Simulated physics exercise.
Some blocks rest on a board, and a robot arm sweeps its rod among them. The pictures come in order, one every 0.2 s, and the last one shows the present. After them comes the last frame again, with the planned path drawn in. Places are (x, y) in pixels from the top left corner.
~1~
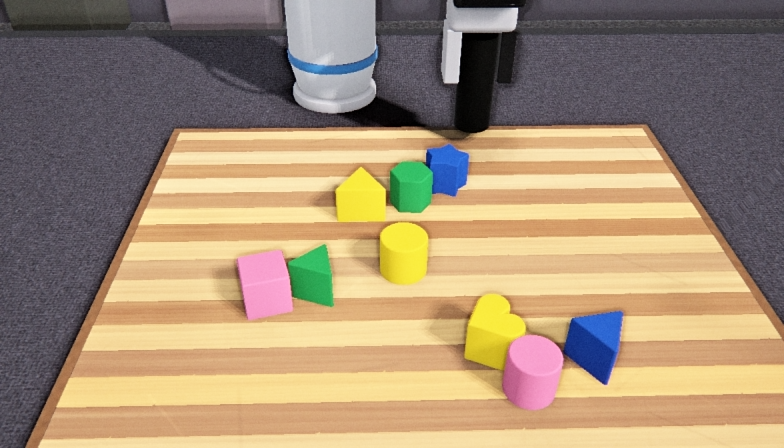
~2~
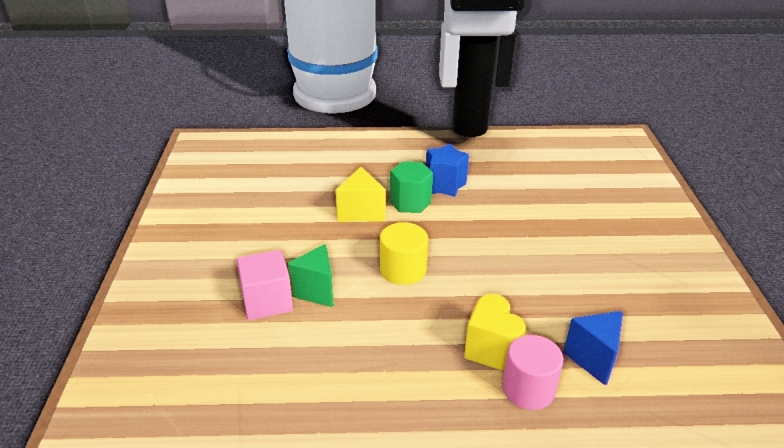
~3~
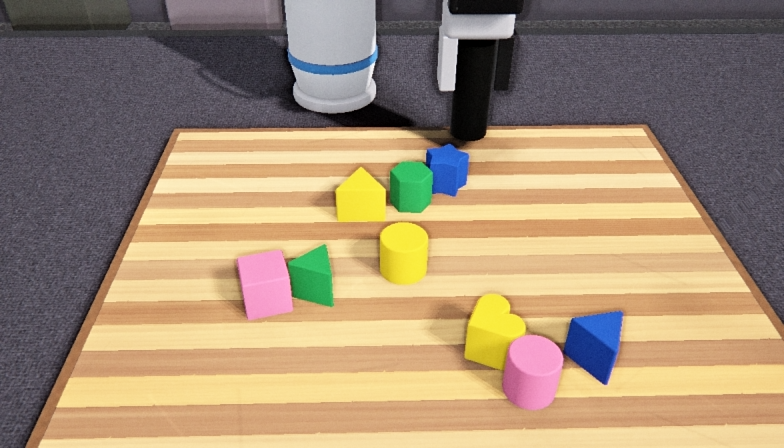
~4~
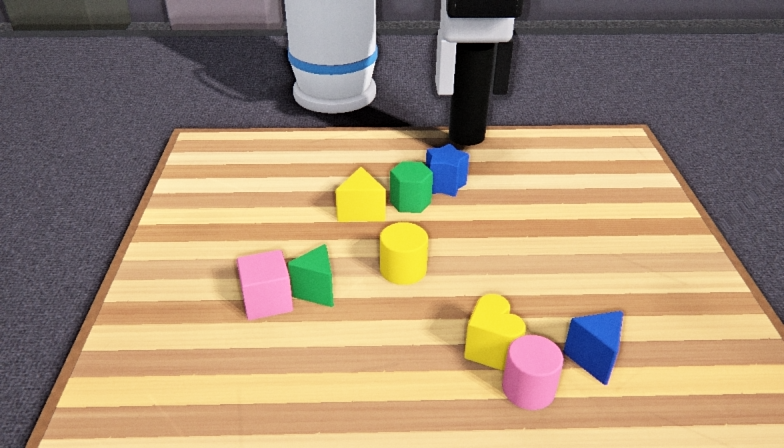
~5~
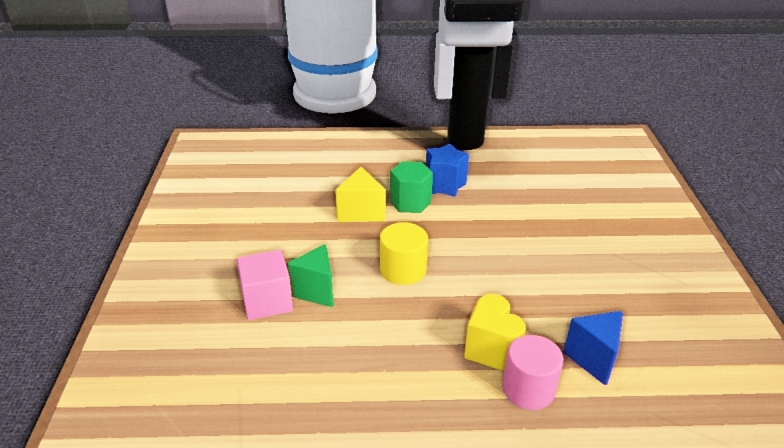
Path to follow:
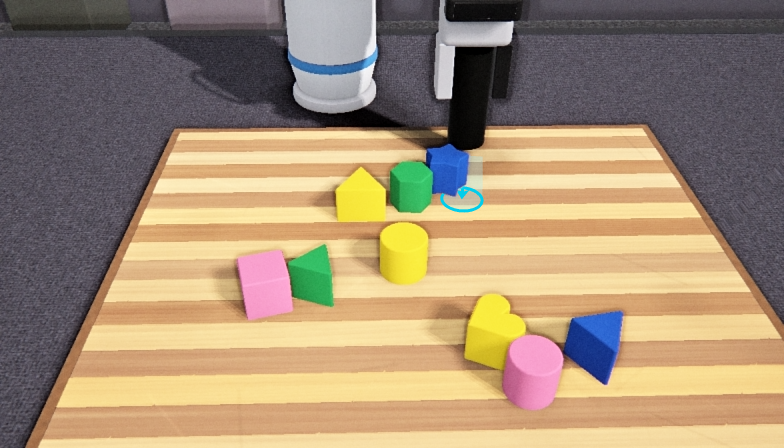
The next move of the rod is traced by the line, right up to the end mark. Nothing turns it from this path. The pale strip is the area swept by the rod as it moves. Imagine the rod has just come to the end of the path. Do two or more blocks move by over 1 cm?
I expect so.
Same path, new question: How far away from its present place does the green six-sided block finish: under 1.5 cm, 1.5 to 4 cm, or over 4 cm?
1.5 to 4 cm.
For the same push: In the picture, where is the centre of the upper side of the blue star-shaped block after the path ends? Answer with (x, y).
It will end up at (438, 182).
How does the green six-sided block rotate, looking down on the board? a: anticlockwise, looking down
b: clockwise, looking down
b
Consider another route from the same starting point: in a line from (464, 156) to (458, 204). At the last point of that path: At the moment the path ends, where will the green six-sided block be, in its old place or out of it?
The block you're asking about gets moved.
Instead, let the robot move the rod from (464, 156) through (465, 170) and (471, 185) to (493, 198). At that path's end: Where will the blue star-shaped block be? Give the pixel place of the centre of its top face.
That would be at about pixel (446, 165).
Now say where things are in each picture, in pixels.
In the first picture, tip of the rod (471, 125), middles of tops, green six-sided block (411, 171), blue star-shaped block (447, 154).
In the second picture, rod (470, 129), nothing pushed.
In the third picture, rod (468, 133), nothing pushed.
In the fourth picture, rod (467, 137), nothing pushed.
In the fifth picture, rod (466, 141), green six-sided block (411, 171), blue star-shaped block (447, 154).
The line goes from (464, 156) directly to (462, 199).
What follows on the original path. Halfway along, rod (465, 162); blue star-shaped block (443, 160).
At the end, rod (463, 184); green six-sided block (398, 180), turned 55° clockwise; blue star-shaped block (438, 182).
